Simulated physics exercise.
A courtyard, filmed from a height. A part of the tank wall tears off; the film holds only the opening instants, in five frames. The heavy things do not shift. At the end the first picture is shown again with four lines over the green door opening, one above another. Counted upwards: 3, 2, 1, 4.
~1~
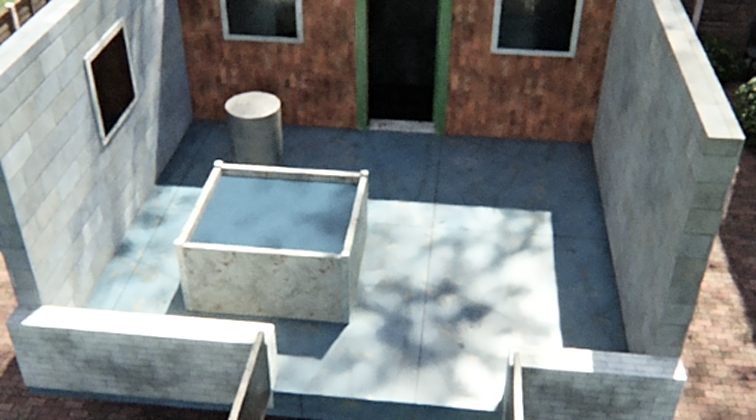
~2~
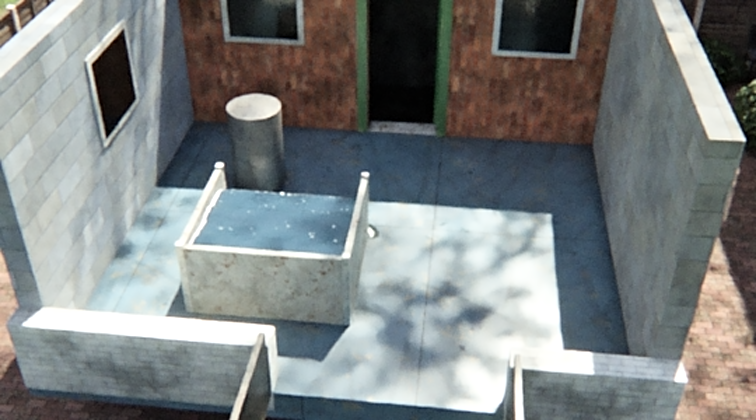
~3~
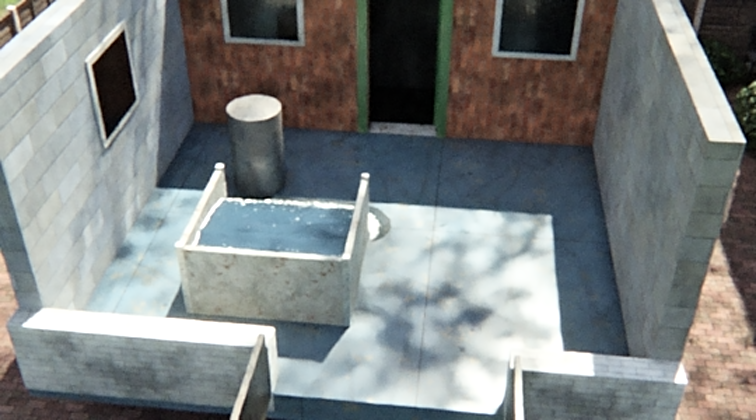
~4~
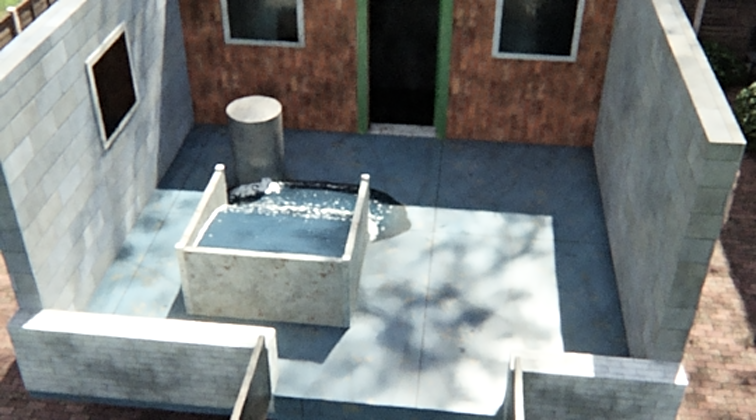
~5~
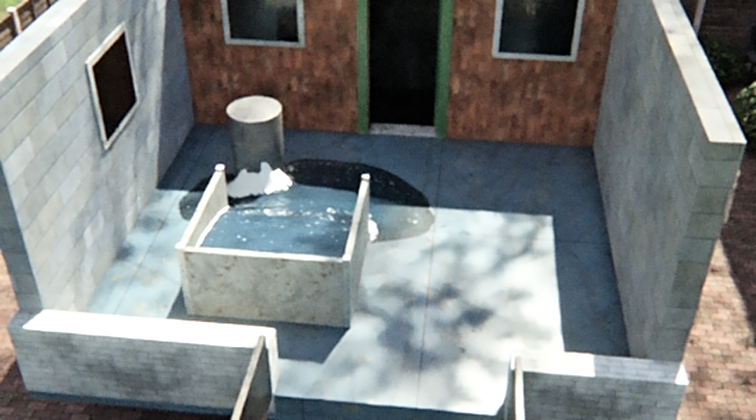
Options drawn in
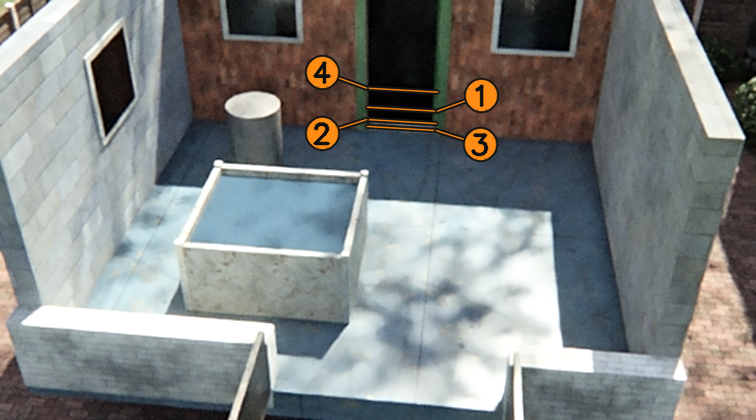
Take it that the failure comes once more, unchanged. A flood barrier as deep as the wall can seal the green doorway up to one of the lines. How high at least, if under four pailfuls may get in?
1 will do.
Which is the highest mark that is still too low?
That is mark 2.
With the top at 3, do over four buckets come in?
Yes, it does.
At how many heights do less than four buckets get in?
Two.
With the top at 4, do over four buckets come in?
No.
In orange, 1 at (401, 109); 2 at (401, 121); 3 at (401, 128); 4 at (402, 90); from the bottom up 3, 2, 1, 4.
If 1 is chosen, a splash gets over, under a bucket.
If 2 is chosen, about 11 bucketfuls get in.
If 3 is chosen, dozens of bucketfuls pour in.
If 4 is chosen, nothing gets over.
